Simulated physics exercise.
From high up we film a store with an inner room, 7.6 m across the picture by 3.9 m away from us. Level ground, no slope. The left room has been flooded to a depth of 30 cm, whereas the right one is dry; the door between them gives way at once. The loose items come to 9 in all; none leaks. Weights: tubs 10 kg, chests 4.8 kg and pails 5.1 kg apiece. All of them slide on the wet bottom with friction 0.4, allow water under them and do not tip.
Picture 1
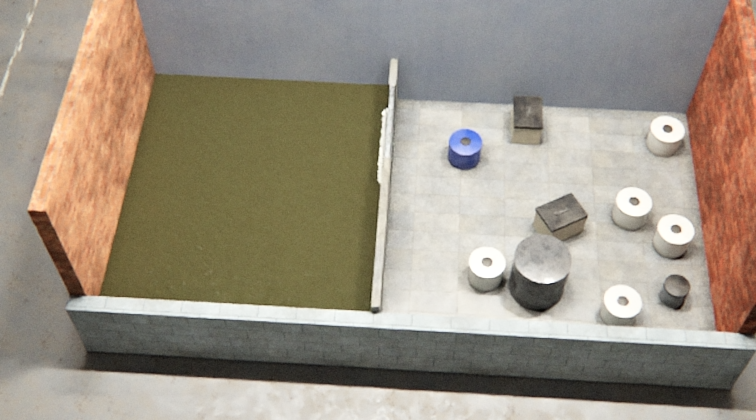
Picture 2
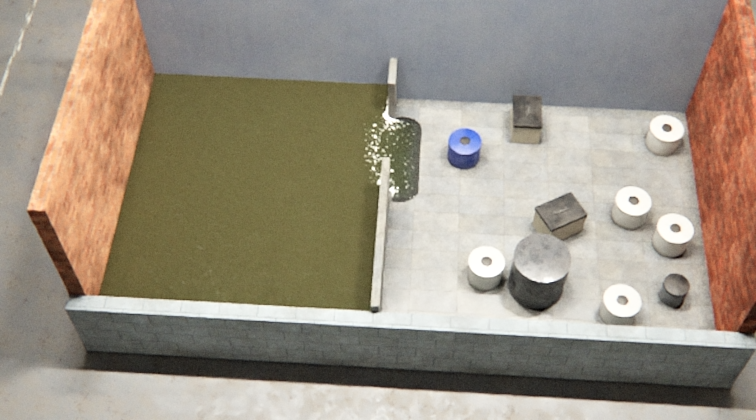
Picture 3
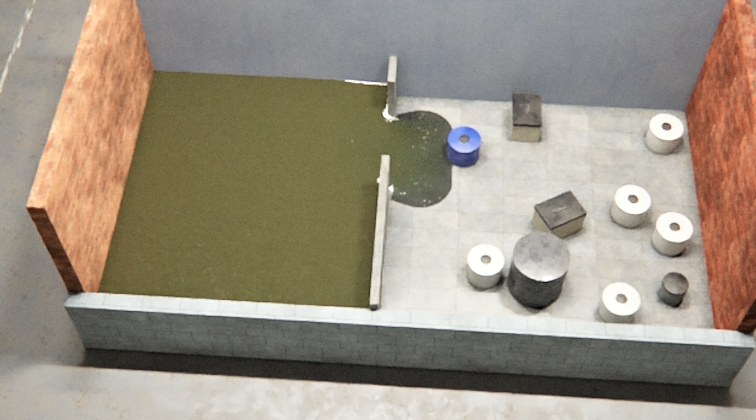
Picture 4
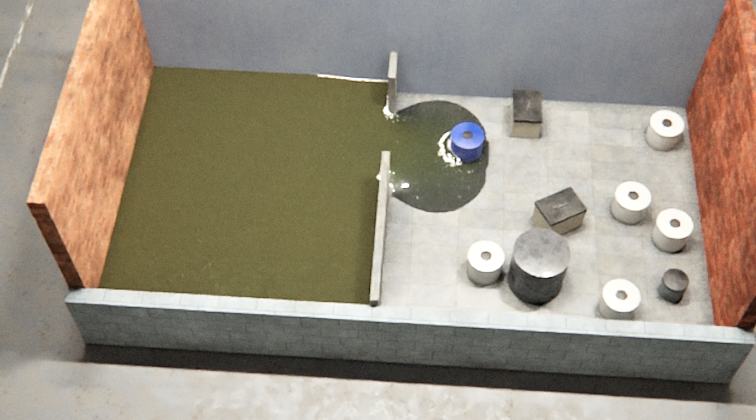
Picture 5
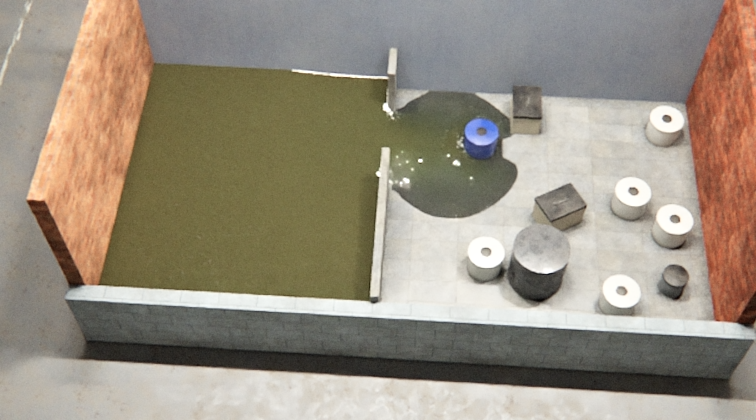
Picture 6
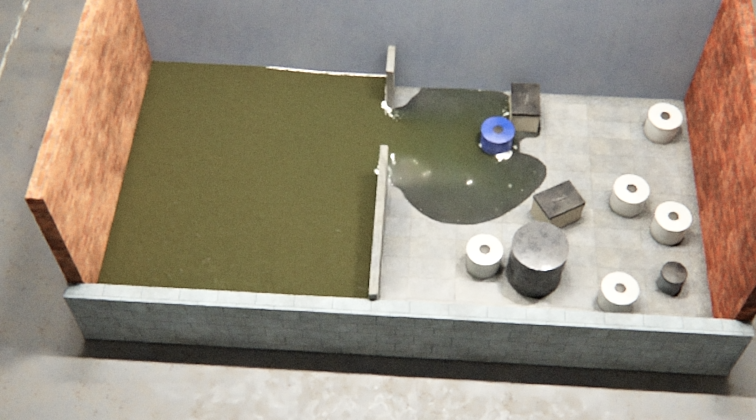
The footage shows murky water in the left room pouring through an opened gap in the dividing wall and spreading across the right room's floor, reaching a blue tub and shifting it slightly rightward while the other objects stay still.
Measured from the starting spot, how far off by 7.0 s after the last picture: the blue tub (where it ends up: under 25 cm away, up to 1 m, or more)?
I'd expect the blue tub to wind up far off.
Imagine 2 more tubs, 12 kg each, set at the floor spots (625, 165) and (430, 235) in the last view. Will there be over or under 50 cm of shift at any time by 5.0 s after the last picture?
Taking them in turn, the first is above the mark and the second is below the mark.
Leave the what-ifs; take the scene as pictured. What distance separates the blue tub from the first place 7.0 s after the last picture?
250 cm.
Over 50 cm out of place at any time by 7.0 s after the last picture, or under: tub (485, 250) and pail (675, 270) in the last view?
Result, as listed: Below / above.
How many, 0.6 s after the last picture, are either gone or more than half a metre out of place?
By that point, 2.
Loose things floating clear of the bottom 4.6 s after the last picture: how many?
It comes to 7 of them.
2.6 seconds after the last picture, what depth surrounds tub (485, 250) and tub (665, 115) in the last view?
Depths: Near 2 cm, then near 18 cm.
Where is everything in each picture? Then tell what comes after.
The blue tub at (466, 142) rests on the ground; water covers 13.2 m2; 0 of 9 have shifted, in the first picture.
The blue tub at (465, 141), on the bottom; 13.8 m2 under water; 0 of 9 have shifted, in the second picture.
The blue tub at (465, 139), on the bottom; water covers 14.5 m2; 0 of 9 have shifted, in the third picture.
The blue tub at (468, 135), on the bottom, 4 cm from its start; 15.1 m2 under water; 0 of 9 have shifted, in the fourth picture.
The blue tub at (482, 132) rests on the ground, 22 cm from its start; water covers 16.0 m2; 1 of 9 have shifted, in the fifth picture.
The blue tub at (498, 130) rests on the ground, 47 cm from its start; 16.8 m2 under water; 1 of 9 have shifted, in the sixth picture.
Then, 0.6 s after the last picture the blue tub is near (556, 134), 1.3 m from its start, aground; 0 afloat.
Then, 2.6 s after the last picture the blue tub is near (678, 154), 2.8 m from its start, afloat; 4 afloat.
Then, 4.6 s after the last picture the blue tub is near (658, 250), 3.0 m from its start, afloat; 7 afloat.
Then, 7.0 s after the last picture the blue tub is near (592, 244), 2.4 m from its start, afloat; 8 afloat.
